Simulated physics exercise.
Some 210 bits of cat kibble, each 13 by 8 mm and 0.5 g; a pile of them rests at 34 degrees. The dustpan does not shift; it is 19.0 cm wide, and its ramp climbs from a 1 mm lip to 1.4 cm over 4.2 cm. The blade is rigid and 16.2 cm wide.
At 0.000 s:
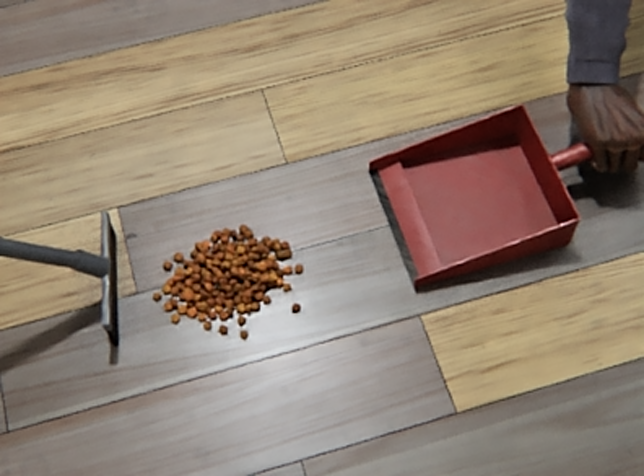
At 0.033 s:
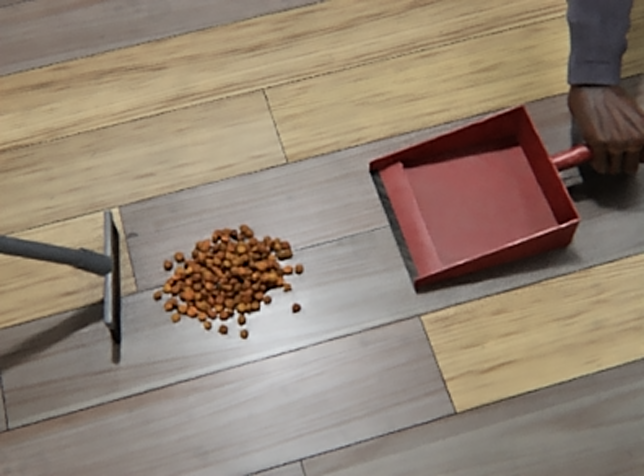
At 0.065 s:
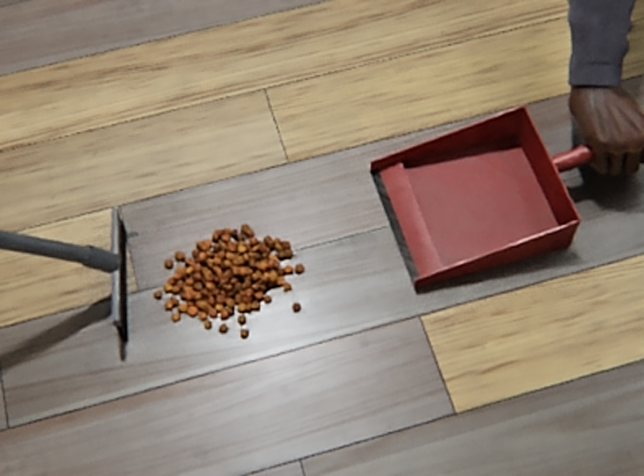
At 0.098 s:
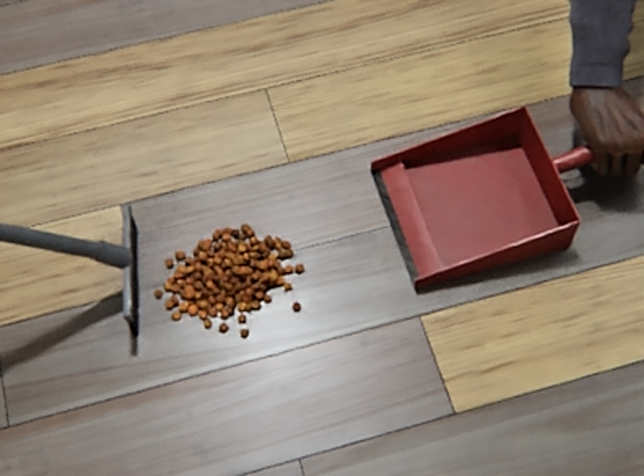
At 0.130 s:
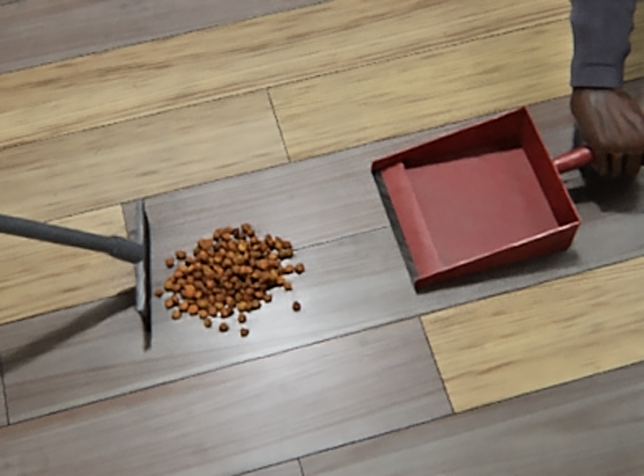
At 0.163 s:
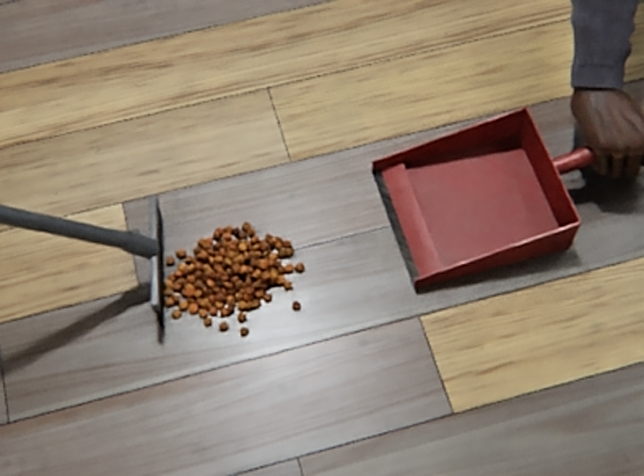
The clip shows a pile of small brown kibble on a wood-patterned floor while a hand holds a red dustpan still at right; from the left, a dark-handled flat blade slides rightward across the boards to the pile's near edge.
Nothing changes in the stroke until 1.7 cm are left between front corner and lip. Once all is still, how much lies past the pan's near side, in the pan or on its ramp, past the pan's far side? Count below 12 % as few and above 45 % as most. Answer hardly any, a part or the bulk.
Near side hardly any, pan a part, far side hardly any.
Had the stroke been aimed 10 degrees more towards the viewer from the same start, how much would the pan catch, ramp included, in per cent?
It would be near 30 per cent.
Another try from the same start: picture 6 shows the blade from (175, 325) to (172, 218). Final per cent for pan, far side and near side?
Pan 20, far 0, near 40.
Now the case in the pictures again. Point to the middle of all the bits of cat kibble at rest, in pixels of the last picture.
Around (386, 239).
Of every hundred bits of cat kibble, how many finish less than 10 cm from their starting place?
About 20 per cent.
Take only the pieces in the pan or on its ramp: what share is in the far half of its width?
About 70 per cent.
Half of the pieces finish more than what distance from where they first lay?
Roughly 22 cm.
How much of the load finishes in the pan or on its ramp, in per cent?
About 20 per cent.
After 0.43 s, middle of the blade 17 cm from the lip; 0 % over the lip, far side 0 %, near side 5 %.
Then, at 0.60 s, middle of the blade 8 cm from the lip; 0 % over the lip, far side 0 %, near side 5 %.
After 0.90 s, middle of the blade 3 cm from the lip; 20 % over the lip, far side 0 %, near side 5 %.
In the end, at 1.4 s, near side 5 %, pan 20 %, far side 0 %, in front of the lip or behind the blade 70 %.
